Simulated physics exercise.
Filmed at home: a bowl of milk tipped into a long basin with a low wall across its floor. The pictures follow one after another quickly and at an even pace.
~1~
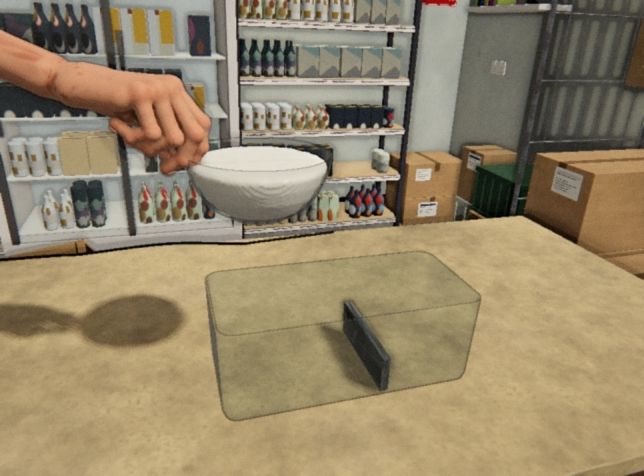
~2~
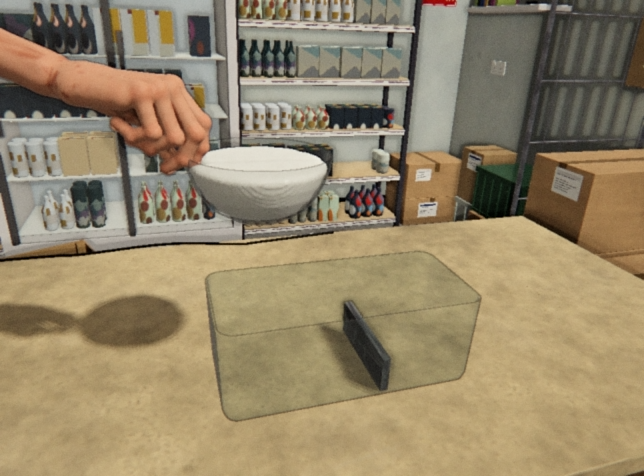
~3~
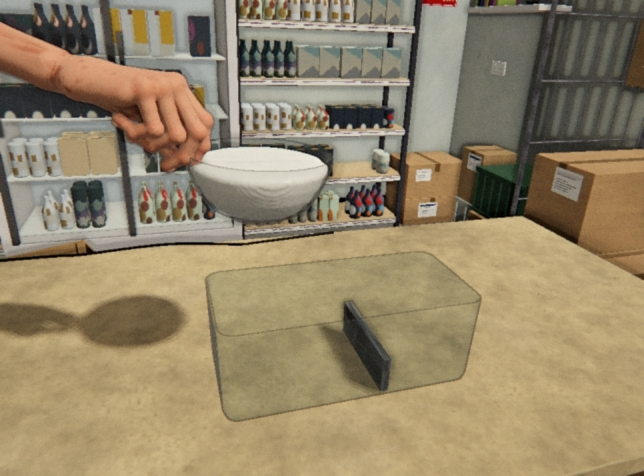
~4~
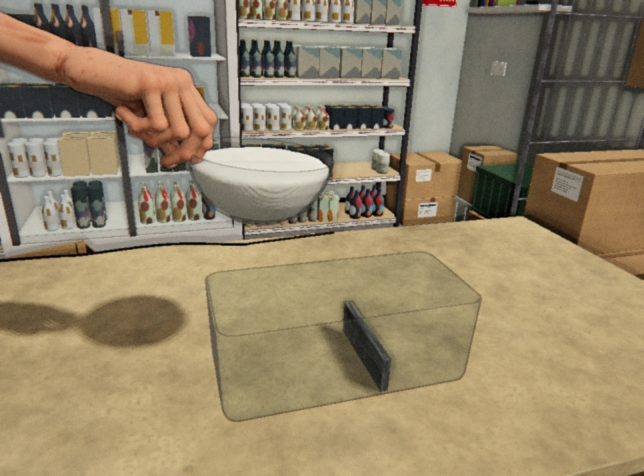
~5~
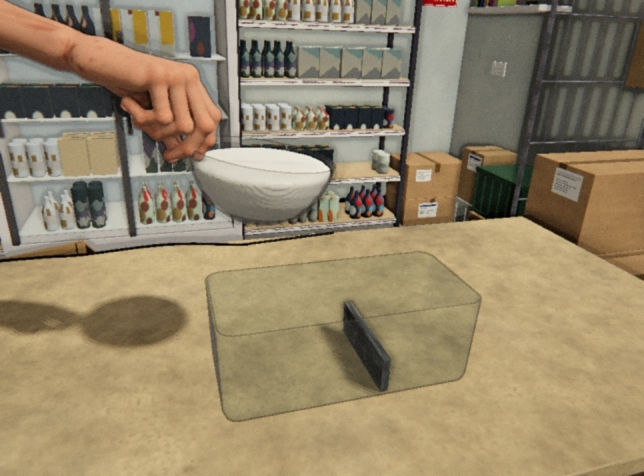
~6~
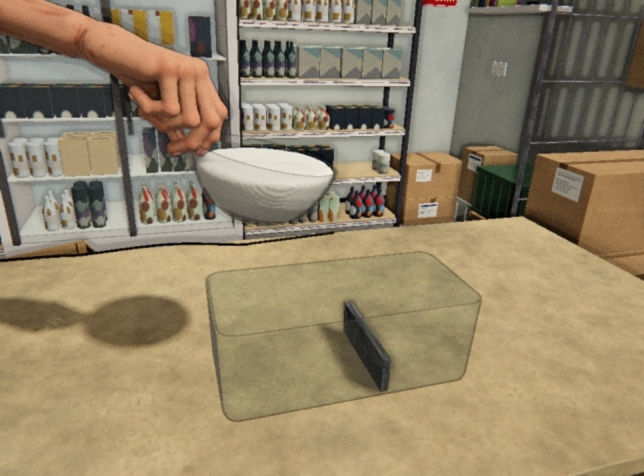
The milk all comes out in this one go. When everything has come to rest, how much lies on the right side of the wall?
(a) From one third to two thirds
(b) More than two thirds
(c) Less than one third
Option a: From one third to two thirds.
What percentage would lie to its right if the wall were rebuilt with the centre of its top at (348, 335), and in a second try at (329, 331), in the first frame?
The first placement gives around 75 percent, the second 90 percent.
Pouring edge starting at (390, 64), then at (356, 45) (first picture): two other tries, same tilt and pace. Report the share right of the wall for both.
Roughly 75 per cent, then roughly 85 per cent.
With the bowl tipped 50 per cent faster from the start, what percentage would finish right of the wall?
Close to 40 in a hundred.
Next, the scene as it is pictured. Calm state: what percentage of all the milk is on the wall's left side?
50 in a hundred.
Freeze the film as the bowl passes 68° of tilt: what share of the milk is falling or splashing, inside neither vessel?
Some 45 per cent.
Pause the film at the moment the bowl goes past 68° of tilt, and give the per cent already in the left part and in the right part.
Left 5 %, right 10 %.
A moment on, the bowl is tipped part way and 40 per cent is still to pour, 5 is left of the wall and 12 right of it.
Next, the bowl is tipped on its side and 3 per cent is still to pour, 36 is left of the wall and 52 right of it.
Then the bowl is tipped on its side and 0 per cent is still to pour, 48 is left of the wall and 51 right of it.
Later the bowl is tipped on its side and 0 per cent is still to pour, 48 is left of the wall and 51 right of it.
Finally, 48 per cent lies left of the wall, 51 right of it and 1 outside.
